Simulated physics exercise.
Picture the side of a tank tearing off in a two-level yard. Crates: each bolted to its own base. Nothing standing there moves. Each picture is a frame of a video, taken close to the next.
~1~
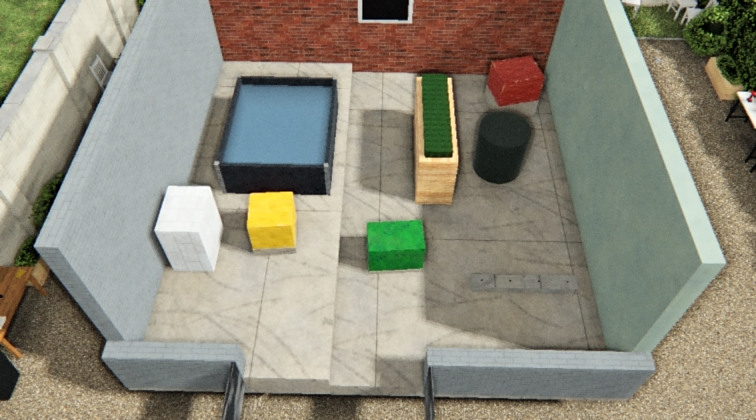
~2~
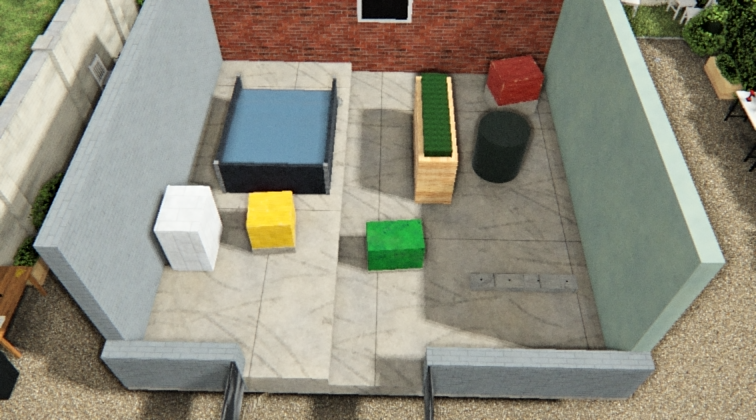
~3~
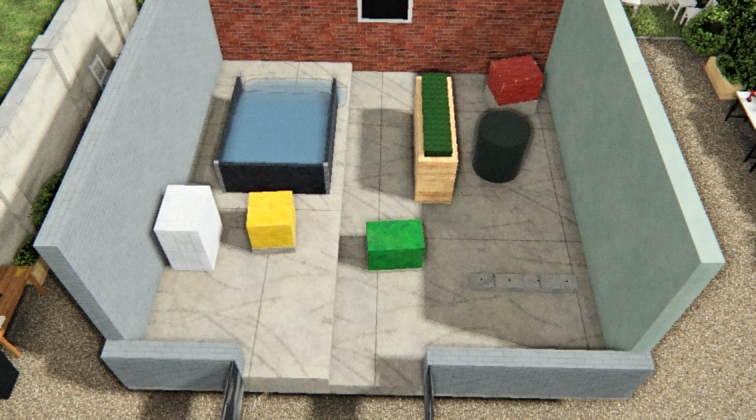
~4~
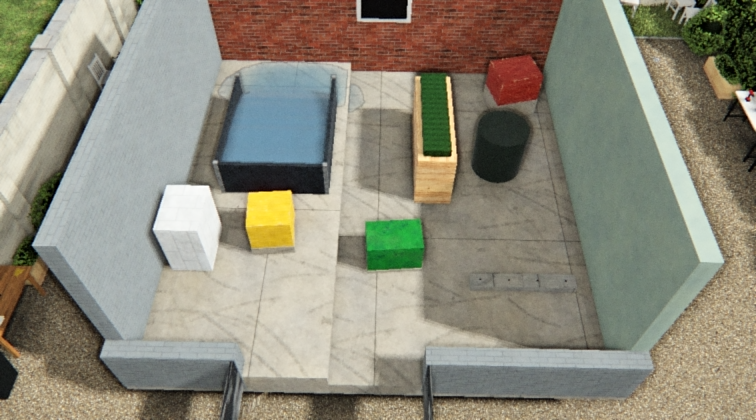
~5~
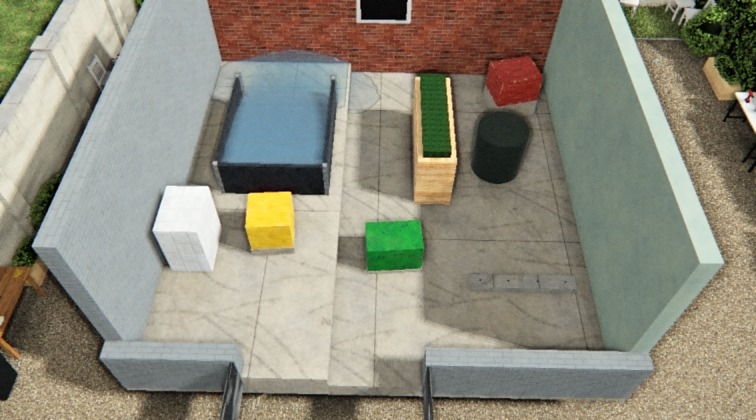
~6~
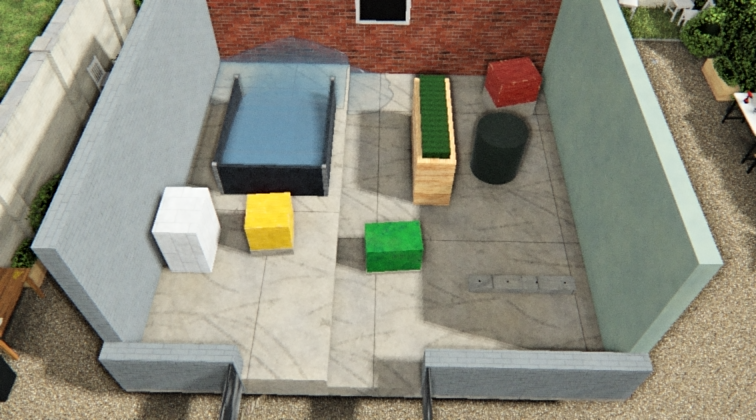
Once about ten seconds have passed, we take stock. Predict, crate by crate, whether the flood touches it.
My prediction: The red crate remains untouched; the green crate is touched; the yellow crate remains untouched.
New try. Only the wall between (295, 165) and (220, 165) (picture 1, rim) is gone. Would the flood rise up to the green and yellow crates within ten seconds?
One by one: Green ends up wet, yellow is soaked.
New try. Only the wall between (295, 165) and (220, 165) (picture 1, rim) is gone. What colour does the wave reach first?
The yellow one.
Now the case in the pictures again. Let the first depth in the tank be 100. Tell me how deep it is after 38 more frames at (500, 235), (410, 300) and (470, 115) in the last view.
Roughly 6 per cent, 2 per cent and 20 per cent.
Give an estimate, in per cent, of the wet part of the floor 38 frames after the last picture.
Around 80 percent of it.
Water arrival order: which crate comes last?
Go for the one in green.
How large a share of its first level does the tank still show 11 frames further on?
Estimate: Close to 34 %.
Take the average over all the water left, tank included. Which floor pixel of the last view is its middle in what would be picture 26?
The spot I would choose is (325, 116).
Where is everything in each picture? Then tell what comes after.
Still water in the open tank at (280, 122), in the first frame.
The front is at a hidden place, out from the gap on the open tank's far side, in the second frame.
Water pours out on the open tank's far side and has run to a hidden place, in the third frame.
Water pours out on the open tank's far side and has run to (234, 77), in the fourth frame.
Water pours out on the open tank's far side and has run to (234, 62), in the fifth frame.
The front is at (380, 75), out from the gap on the open tank's far side, in the sixth frame.
A moment on, water covers 15 % of the floor; the red crate not reached, the green crate not reached, the yellow crate not reached.
Next, water covers 25 % of the floor; the red crate water round its plinth, the green crate not reached, the yellow crate not reached.
Then, water covers 40 % of the floor; the red crate water round its plinth, the green crate not reached, the yellow crate water round its plinth.
Later, water covers 80 % of the floor; the red crate water round its plinth, the green crate water round its plinth, the yellow crate water round its plinth.
In the end, water covers 95 % of the floor; the red crate stayed above the water, the green crate was topped, the yellow crate stayed above the water.
